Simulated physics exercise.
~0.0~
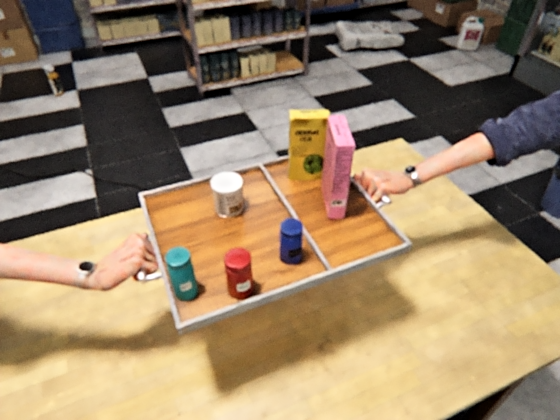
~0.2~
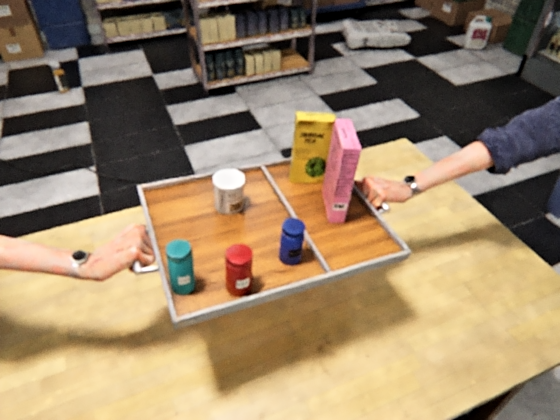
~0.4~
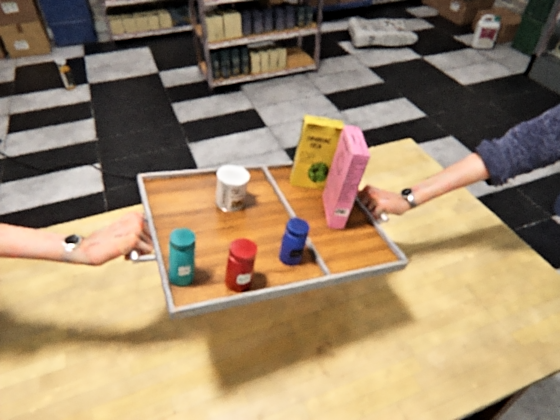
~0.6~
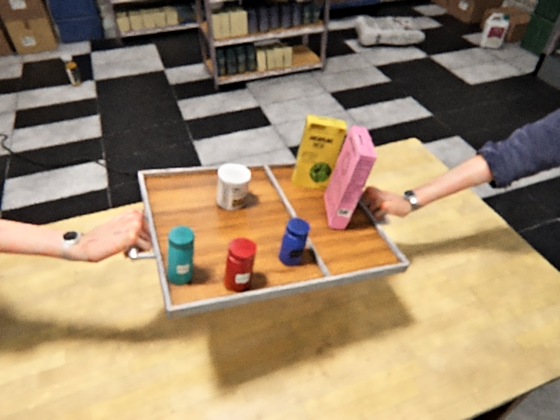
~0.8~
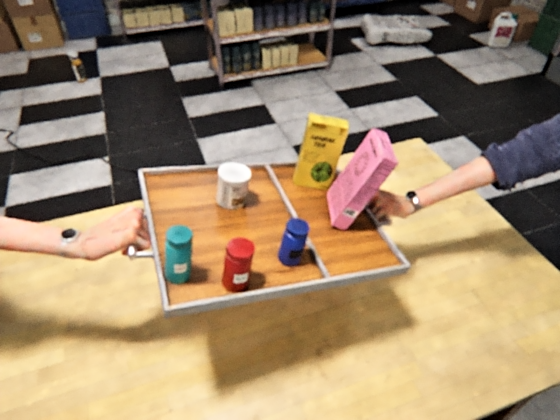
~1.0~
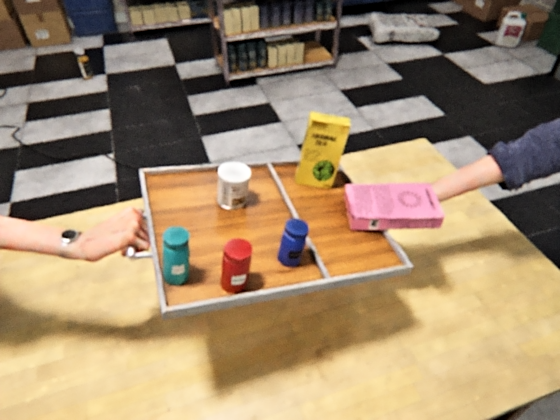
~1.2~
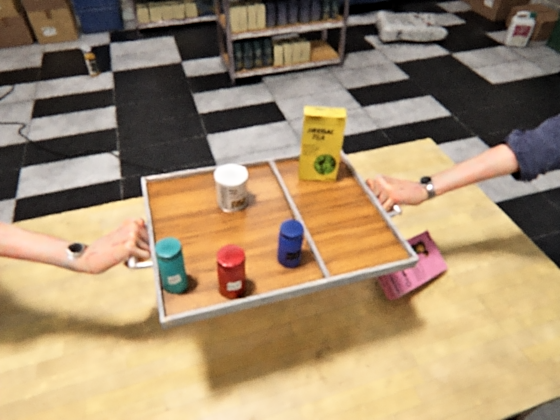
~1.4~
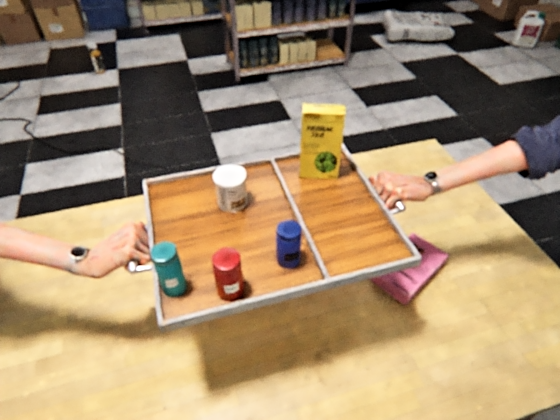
A wooden serving tray, held by a hand at each side above a pale table, carries turquoise, red and blue shakers, a white tin, and yellow and pink packets. The tray tilts down toward the right, and the tall pink packet begins to lean. It leans further while the other items stay in their places, then topples onto its side over the right edge. As the hands bring the tray back toward level, the pink packet drops off beside it. It ends up lying on the table, partly hidden by the tray, while the other five items still stand aboard.
